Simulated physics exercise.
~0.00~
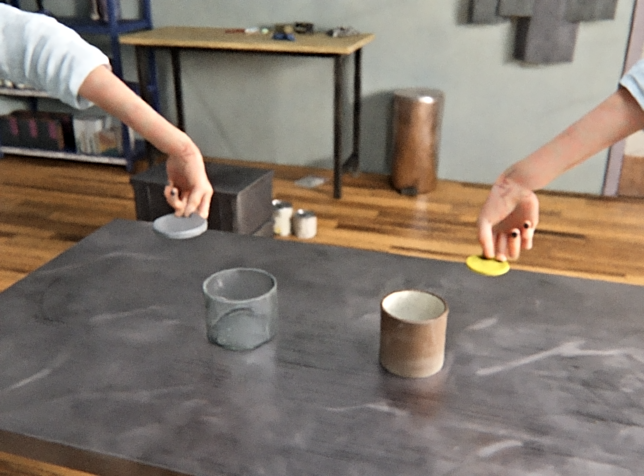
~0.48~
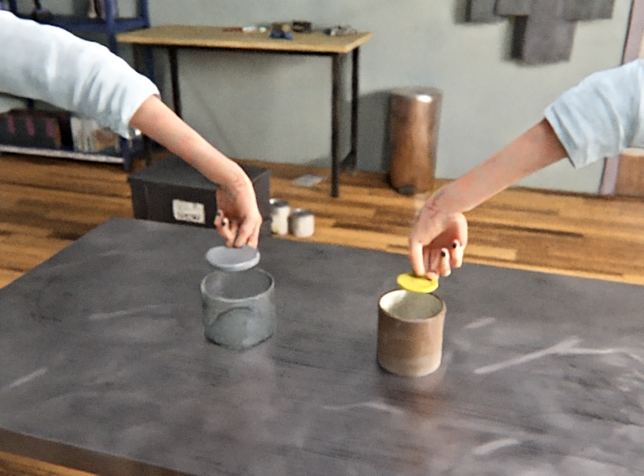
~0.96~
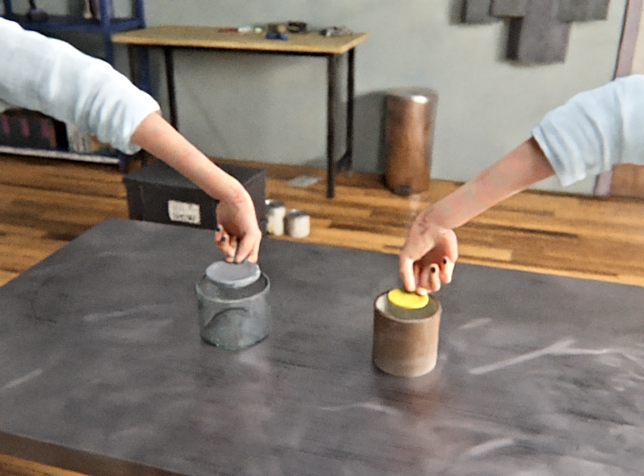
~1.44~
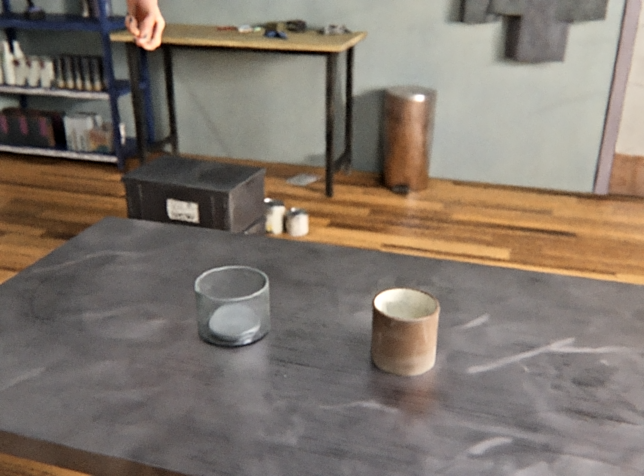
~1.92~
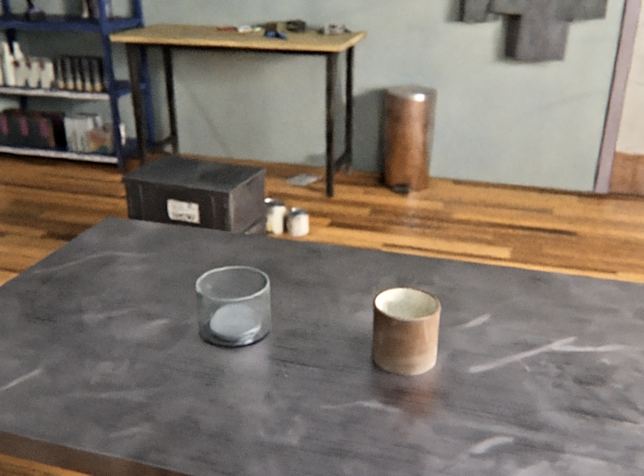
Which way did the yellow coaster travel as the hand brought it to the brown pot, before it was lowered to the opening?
It moved to the left, from beyond the pot's right side to above its opening.
